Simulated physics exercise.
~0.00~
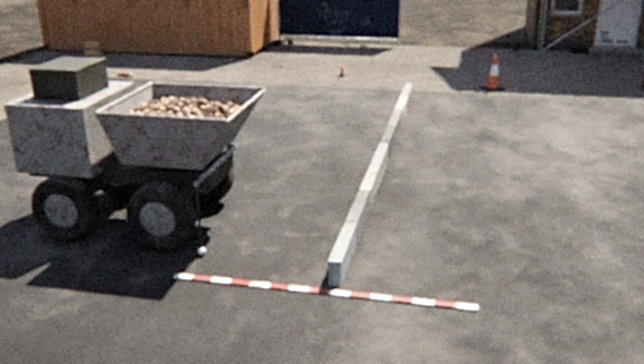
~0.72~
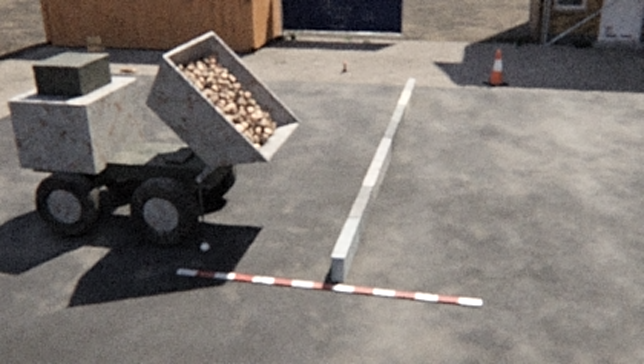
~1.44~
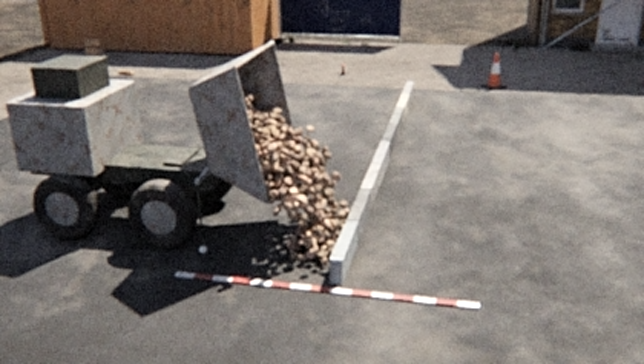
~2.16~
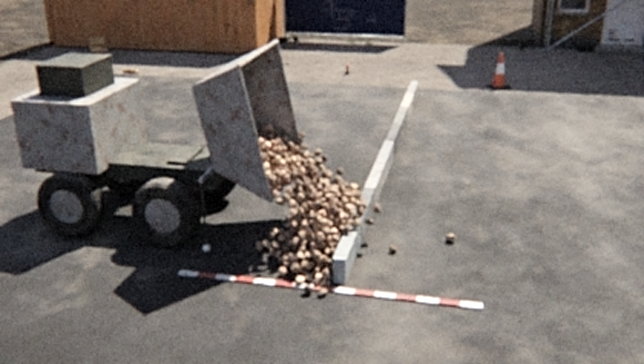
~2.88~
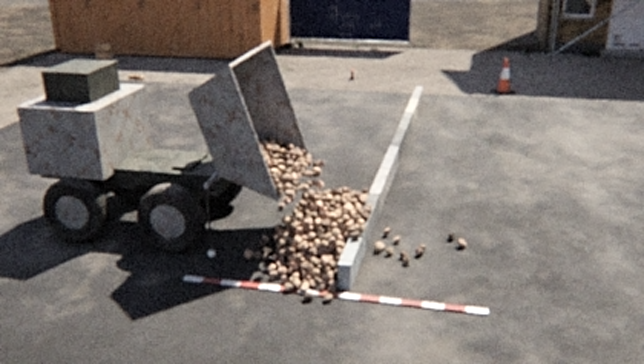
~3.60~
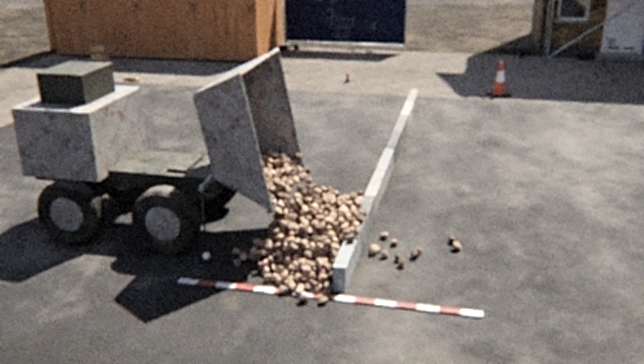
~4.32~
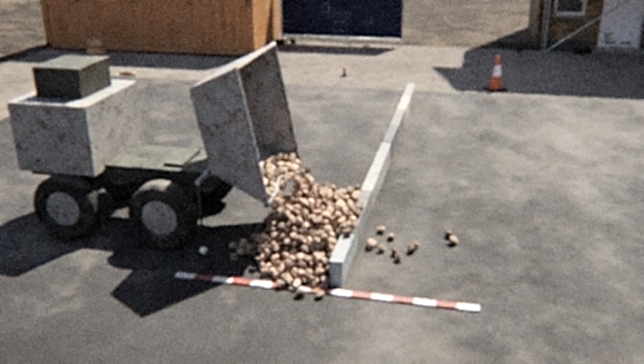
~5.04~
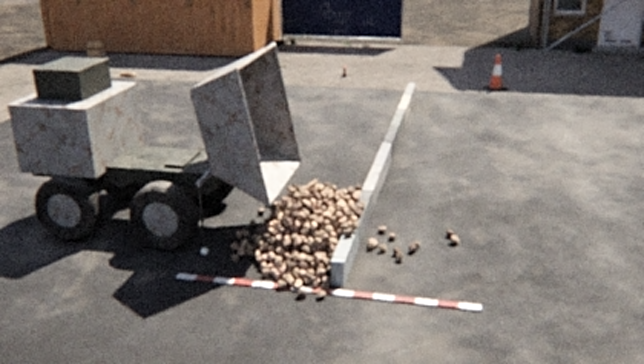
Small dumper tipping its skip and pouring brown stones against a low kerb, a few scattering beyond, until the skip is empty.
